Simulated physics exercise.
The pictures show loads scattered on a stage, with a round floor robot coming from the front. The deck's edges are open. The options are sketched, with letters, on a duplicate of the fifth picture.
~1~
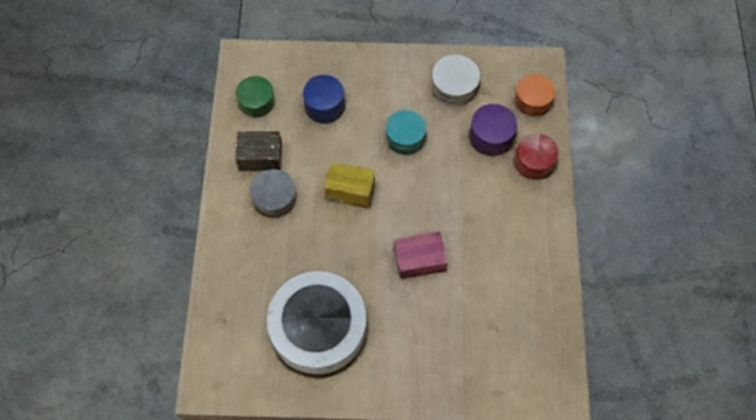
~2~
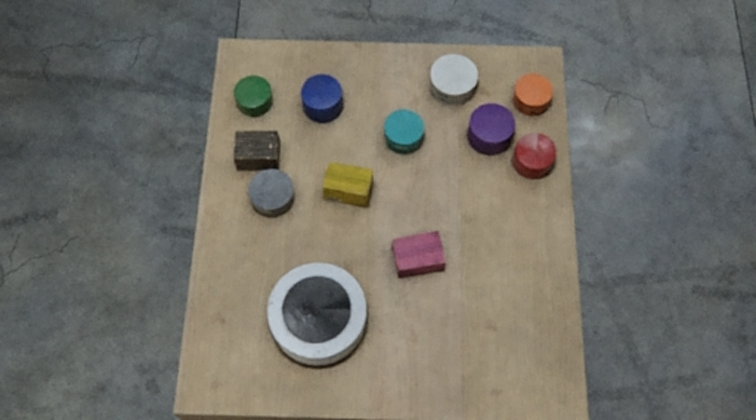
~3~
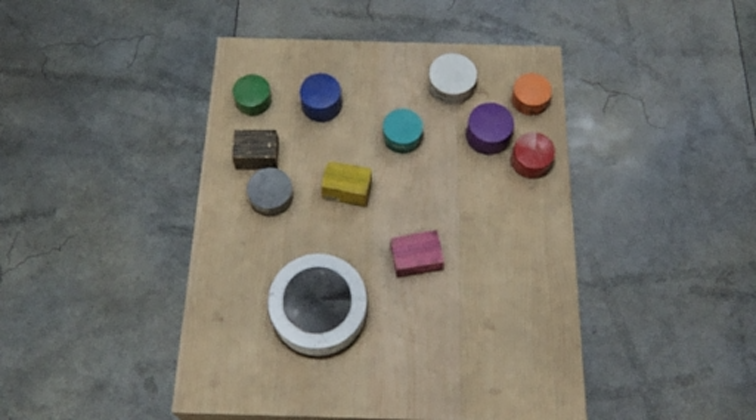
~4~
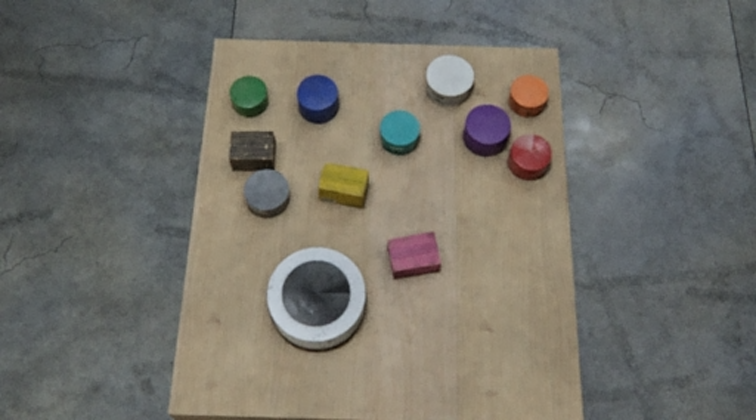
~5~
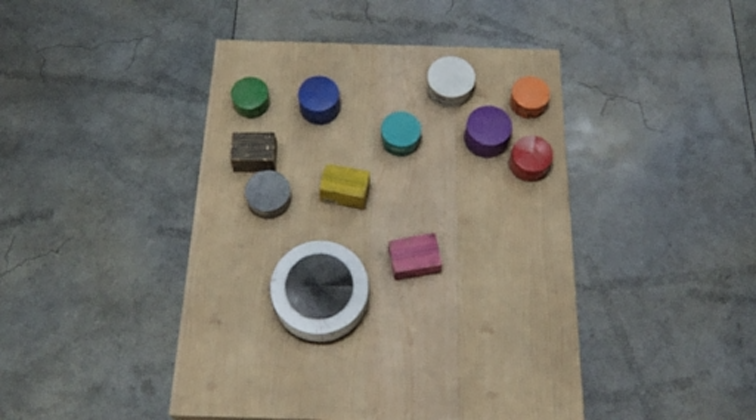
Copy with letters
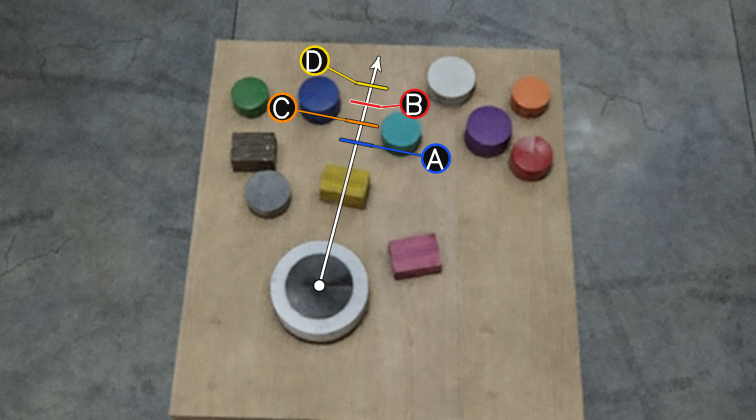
White round robot with a dark top creeping slowly up a wooden board from the front, the scattered coloured blocks staying put.
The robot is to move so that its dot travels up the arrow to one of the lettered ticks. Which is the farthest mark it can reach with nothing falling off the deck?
The farthest safe stop is D.
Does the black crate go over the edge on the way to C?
No.
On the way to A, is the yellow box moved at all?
Yes.
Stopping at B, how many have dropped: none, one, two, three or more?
The count is none.
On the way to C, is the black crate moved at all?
By then, no.
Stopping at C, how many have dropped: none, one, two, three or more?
In all, none.
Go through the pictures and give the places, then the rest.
The first picture shows black crate (259, 151); turquoise pail (406, 133); grey pail (274, 194).
The second picture shows robot (318, 314); white pail (454, 80).
The third picture shows robot (318, 304); purple canister (489, 129).
The fourth picture shows robot (317, 298); red canister (530, 158).
The fifth picture shows robot (320, 291); blue canister (320, 101); orange pail (529, 97); black crate (254, 152).
On the marked copy, A at (356, 143); B at (367, 104); C at (362, 123); D at (372, 85); the arrow from (319, 286) to (379, 58); the white dot at (319, 286).
Taking D. A third of the way, robot (340, 215); yellow box (350, 161); orange pail (529, 97).
Two thirds of the way, robot (358, 145); yellow box (367, 95); turquoise pail (414, 120).
When it is over, robot (372, 94); yellow box (379, 46); white pail (453, 81); nothing has fallen.
As for the rest, A is safe but short; B is safe but short; C is safe but short.
